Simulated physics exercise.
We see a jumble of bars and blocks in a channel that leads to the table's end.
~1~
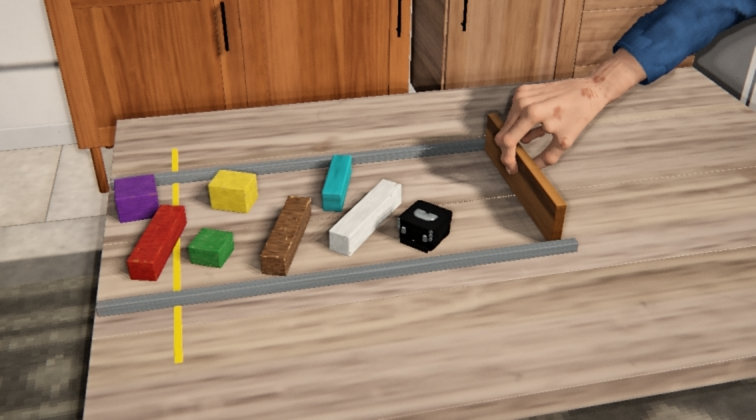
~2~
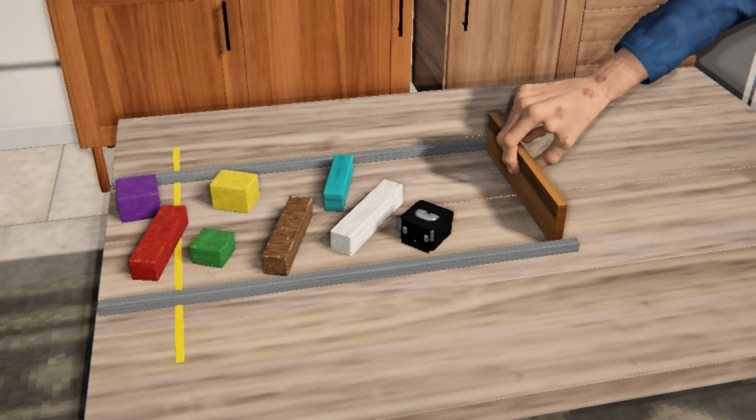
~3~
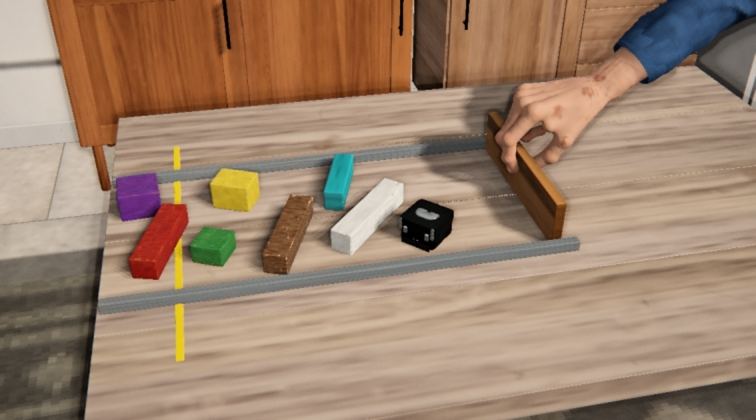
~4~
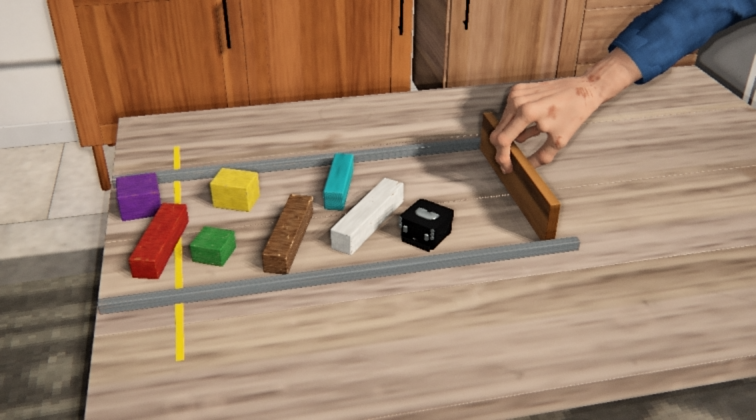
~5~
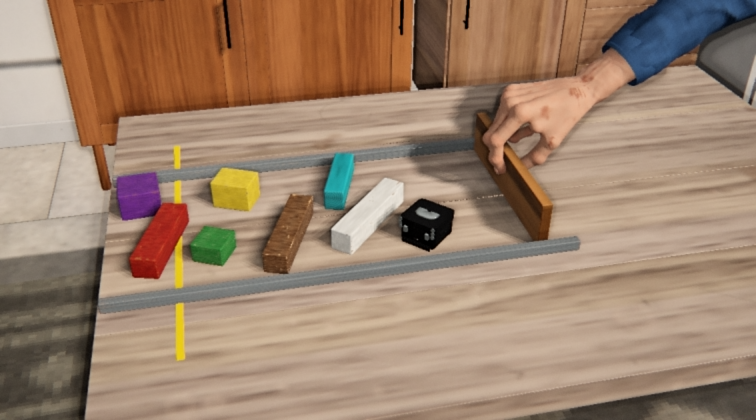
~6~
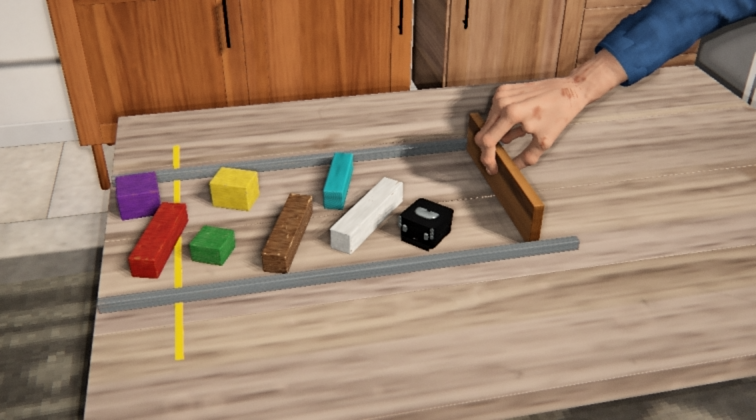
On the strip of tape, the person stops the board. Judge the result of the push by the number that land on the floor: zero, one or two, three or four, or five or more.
The number that land on the floor is three or four.
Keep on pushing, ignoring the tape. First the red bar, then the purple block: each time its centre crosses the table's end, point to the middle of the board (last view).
Near (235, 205) in the first case, near (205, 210) in the other.
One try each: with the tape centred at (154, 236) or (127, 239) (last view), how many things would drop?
Tallies in order: 5 and 8.
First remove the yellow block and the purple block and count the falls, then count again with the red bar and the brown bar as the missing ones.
The count is 2 in the first case and 1 in the second.
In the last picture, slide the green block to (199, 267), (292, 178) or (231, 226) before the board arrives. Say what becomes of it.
In turn: Topples off, stays put, stays put.
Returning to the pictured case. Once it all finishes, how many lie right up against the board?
At rest, 3 are in contact.
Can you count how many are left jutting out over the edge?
I make it 3.
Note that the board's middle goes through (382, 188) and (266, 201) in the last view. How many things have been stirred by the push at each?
In order, the tallies are 2 and 7.
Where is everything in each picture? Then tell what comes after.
In the first frame, purple block (137, 198); red bar (159, 241); green block (212, 248); board (521, 174); tape (176, 236).
In the second frame, red bar (160, 241); white bar (368, 216).
In the third frame, green block (213, 246); yellow block (235, 190).
In the fourth frame, purple block (139, 196); black case (427, 225).
In the fifth frame, red bar (161, 239); brown bar (289, 232).
In the sixth frame, purple block (139, 196); red bar (160, 238); green block (213, 245); board (501, 175); tape (178, 232).
Soon after, none off yet; purple block at rest near (139, 196); red bar at rest near (160, 238); green block at rest near (213, 245).
After that, none off yet; purple block at rest near (139, 196); red bar moving near (148, 237); green block displaced about its own width near (174, 245).
In the end, the number that fall off is three or four; gone, green block, red bar and purple block.
